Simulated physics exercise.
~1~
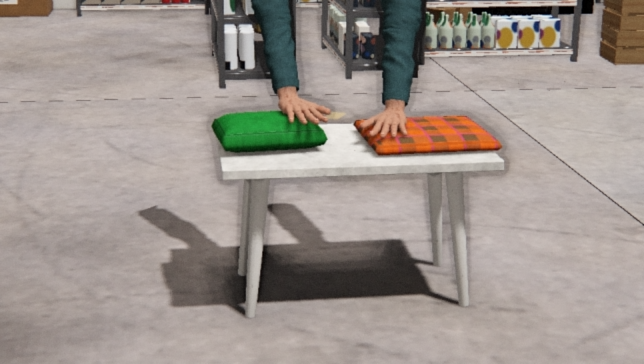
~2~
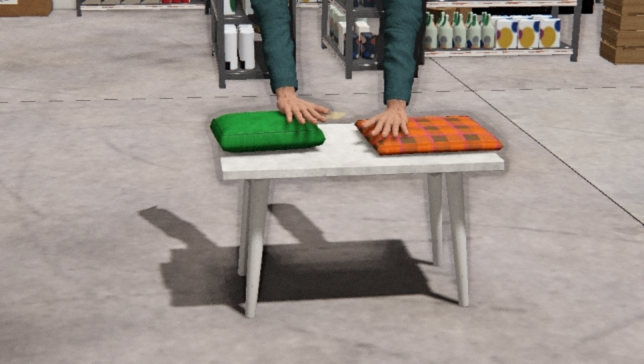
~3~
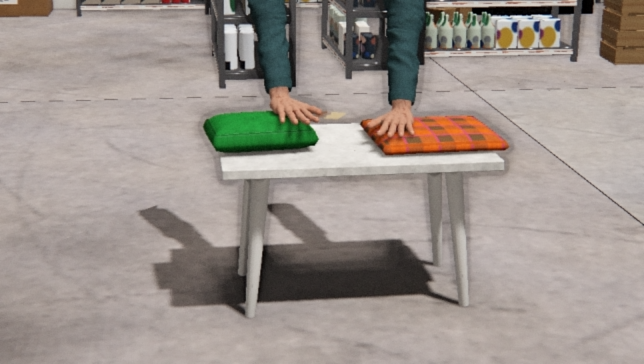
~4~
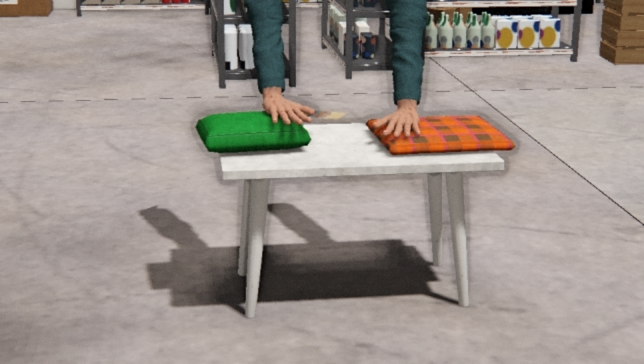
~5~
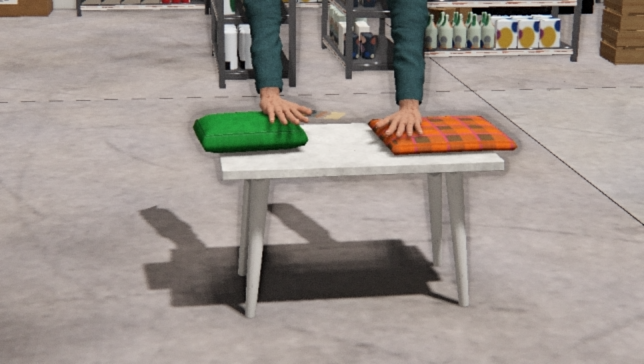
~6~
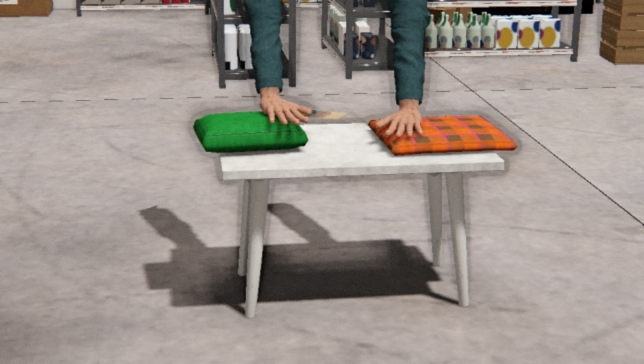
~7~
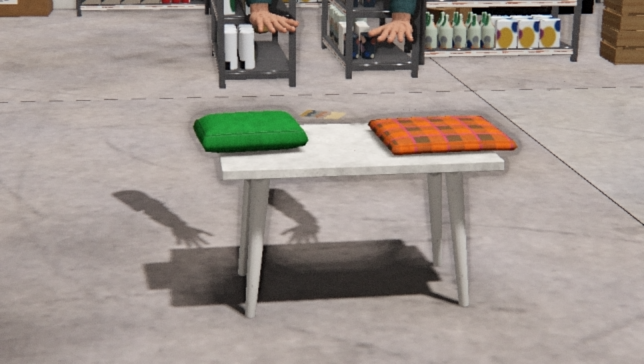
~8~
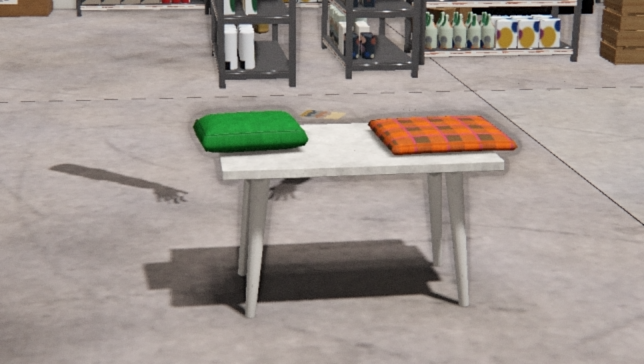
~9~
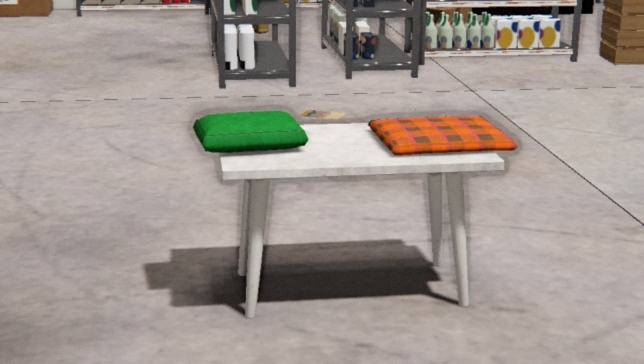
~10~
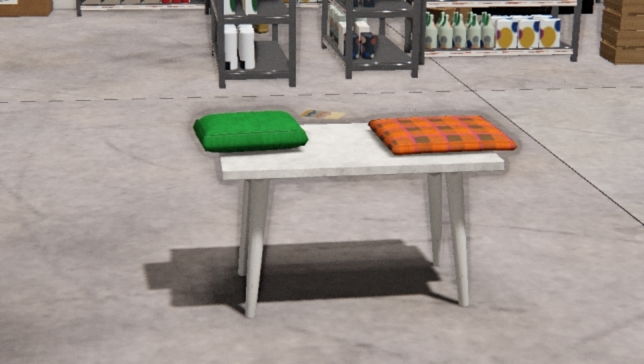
A person in dark teal sleeves, only the arms and hands showing, leans over a small white table on a grey concrete floor, seen from the front and slightly above, with stocked shelves behind. The left hand rests on a green cushion and the right on an orange checked one, both on the tabletop. The hands slide the cushions slightly apart, green to the left and orange to the right, until each pokes a little past its end of the table. The hands then lift away and withdraw out of view, their shadows following. Both cushions stay still on top.
